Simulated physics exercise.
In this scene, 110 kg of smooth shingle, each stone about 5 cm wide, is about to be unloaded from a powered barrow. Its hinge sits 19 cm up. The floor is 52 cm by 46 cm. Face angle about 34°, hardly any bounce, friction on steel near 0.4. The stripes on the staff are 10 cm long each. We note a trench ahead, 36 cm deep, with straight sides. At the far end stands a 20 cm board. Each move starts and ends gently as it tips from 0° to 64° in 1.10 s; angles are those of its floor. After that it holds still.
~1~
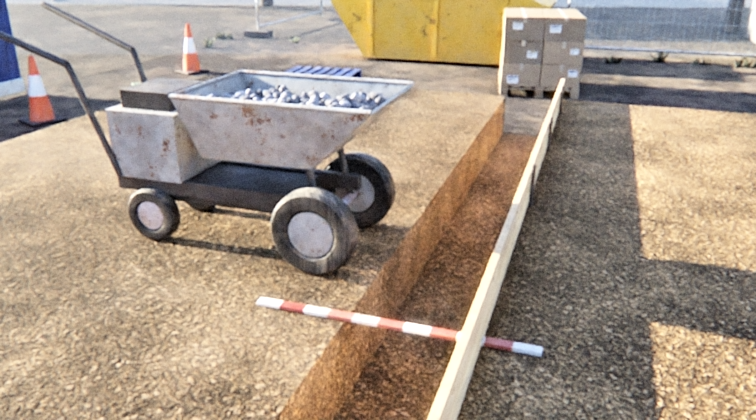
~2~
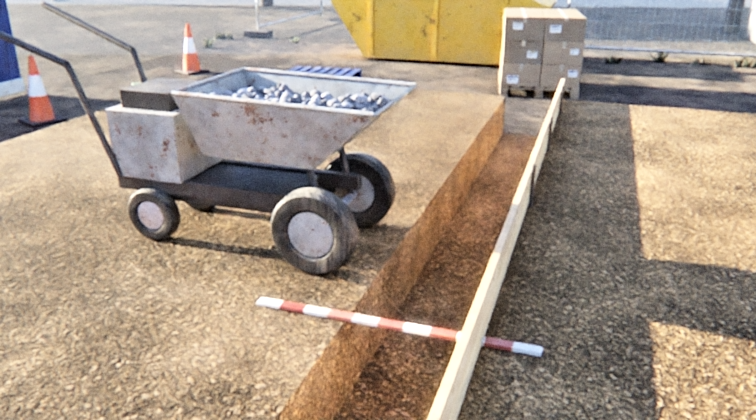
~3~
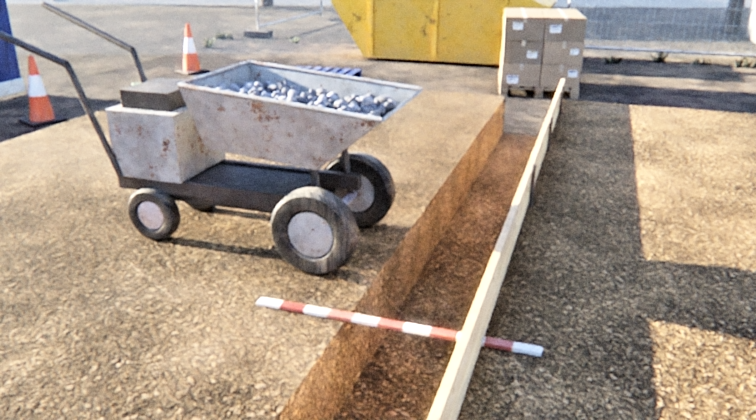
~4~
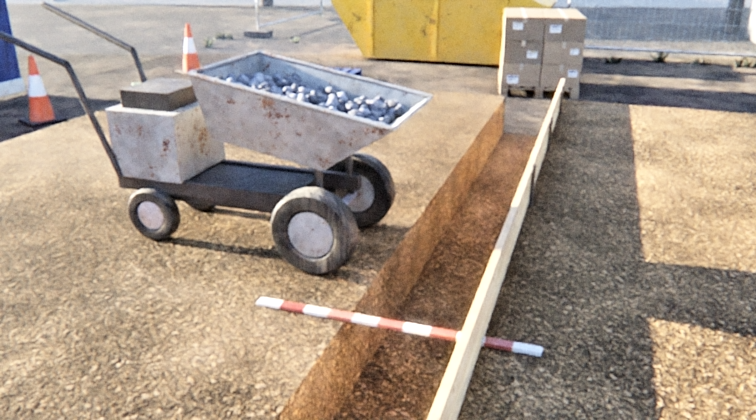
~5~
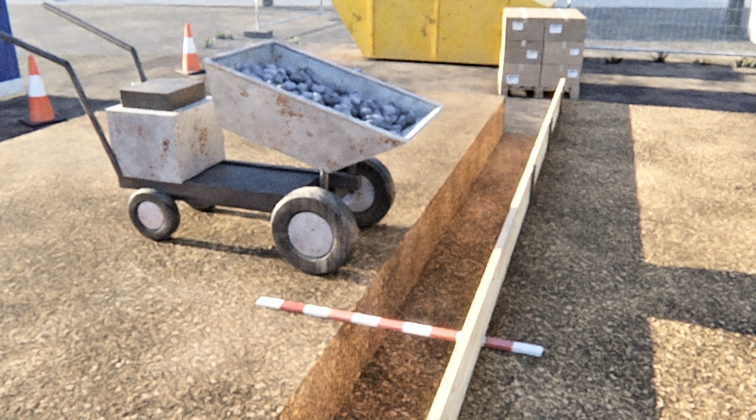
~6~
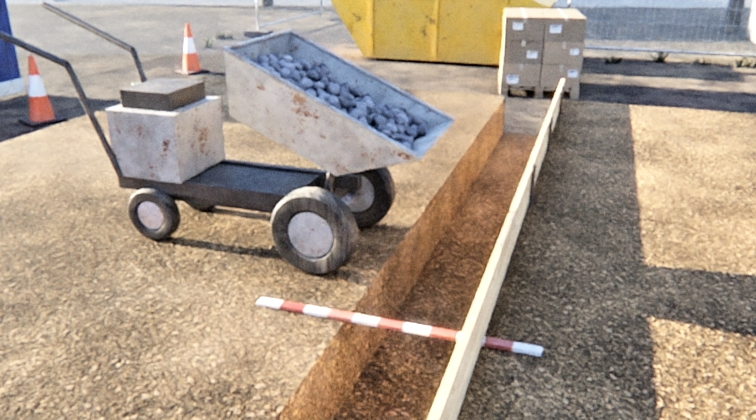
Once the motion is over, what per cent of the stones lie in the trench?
73 %.
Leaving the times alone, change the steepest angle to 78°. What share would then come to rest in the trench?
Expect roughly 95 per cent.
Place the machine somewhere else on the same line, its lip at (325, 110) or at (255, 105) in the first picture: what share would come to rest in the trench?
Near 100 per cent from the first place, 90 from the second.
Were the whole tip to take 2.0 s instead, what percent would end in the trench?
It would come to roughly 75 per cent.
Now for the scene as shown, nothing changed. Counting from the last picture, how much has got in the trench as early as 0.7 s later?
I'd put it near 25 per cent.
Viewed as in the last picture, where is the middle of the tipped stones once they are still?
Somewhere around (472, 324) in the last picture.
Then, 0.4 s after the last picture the floor is at 54°, 100 % in the tray; the foremost stones are at (459, 198).
Then, 0.7 s after the last picture the floor is at 64°, 62 % in the tray, 27 % in the trench, 11 % past the trench; the foremost stones are at (565, 265).
Then, 1.1 s after the last picture the floor is at 64°, 21 % in the tray, 53 % in the trench, 27 % past the trench; the foremost stones are at (668, 289).
Then, 3.0 s after the last picture the floor is at 64°, 0 % in the tray, 73 % in the trench, 27 % past the trench; the foremost stones are at (751, 280).
